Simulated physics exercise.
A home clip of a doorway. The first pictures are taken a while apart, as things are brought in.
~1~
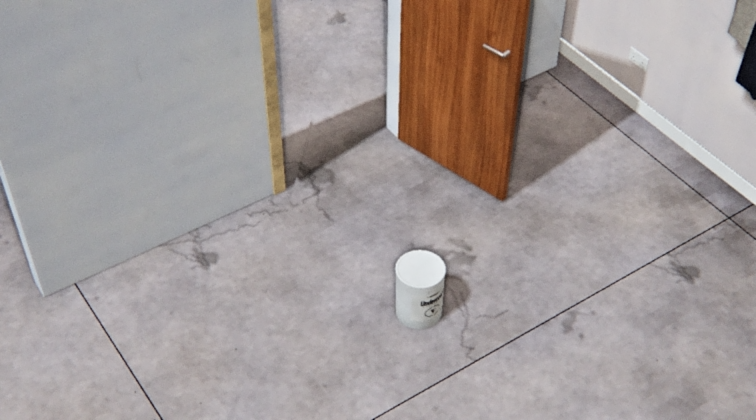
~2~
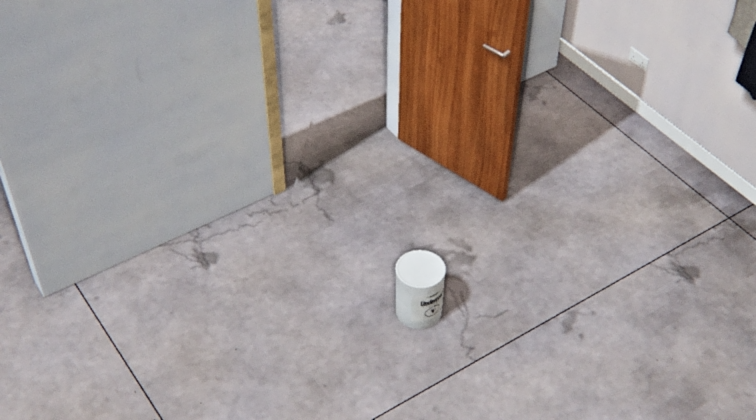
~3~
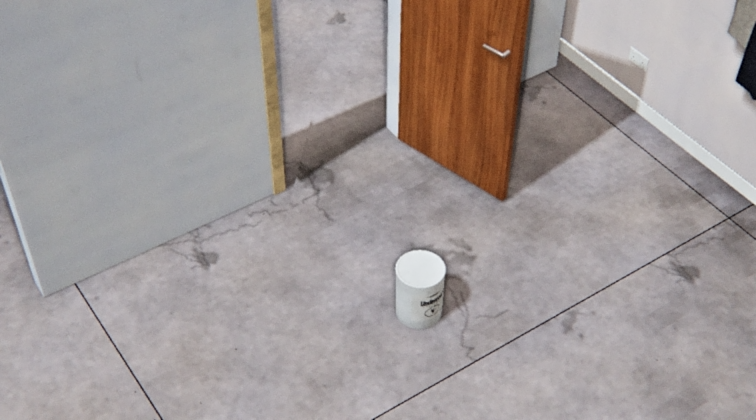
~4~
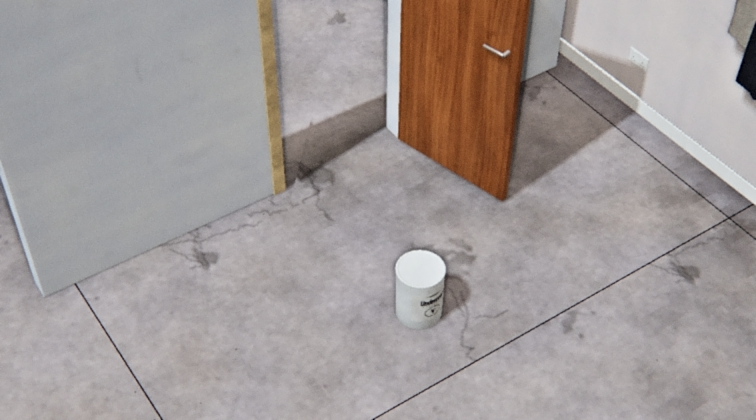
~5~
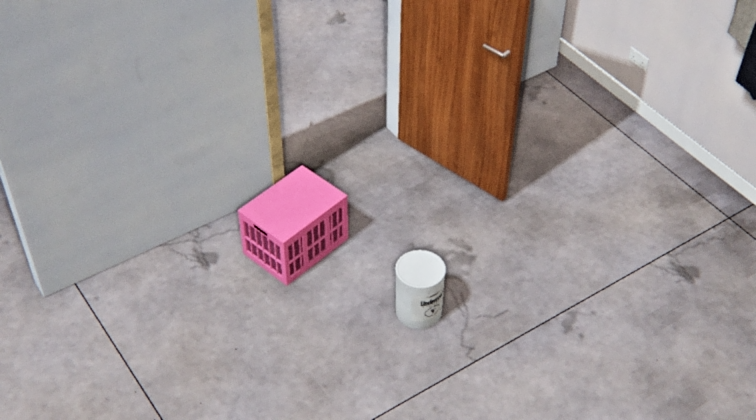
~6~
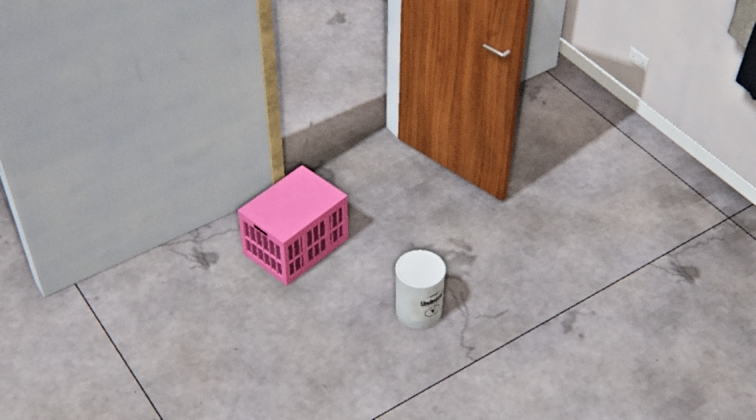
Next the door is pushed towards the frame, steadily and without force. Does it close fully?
In the end the door reaches the frame.
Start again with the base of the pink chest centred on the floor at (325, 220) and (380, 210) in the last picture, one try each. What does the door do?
In the first case it jams; in the second case it is blocked.
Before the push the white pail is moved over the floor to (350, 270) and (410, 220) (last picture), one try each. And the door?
In the first case it reaches the frame; in the second case it is blocked.
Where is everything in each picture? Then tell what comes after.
The first frame shows door wide open and still; white pail (419, 290).
The second frame shows door wide open and still; white pail (419, 290).
The third frame shows door wide open and still; white pail (419, 290).
The fourth frame shows door wide open and still; white pail (419, 290).
The fifth frame shows door wide open and still; white pail (419, 290).
The sixth frame shows door wide open and still; pink chest (295, 225); white pail (419, 290).
Then, 0.60 s later than the last frame, door 86° open.
Then, 1.00 s later than the last frame, door 61° open.
Then, 1.40 s later than the last frame, door 33° open.
Then, 1.70 s later than the last frame, door 11° open.
When it is over, door 0° open; both as before. End places, in pixels of the last picture, pink chest near (295, 225).
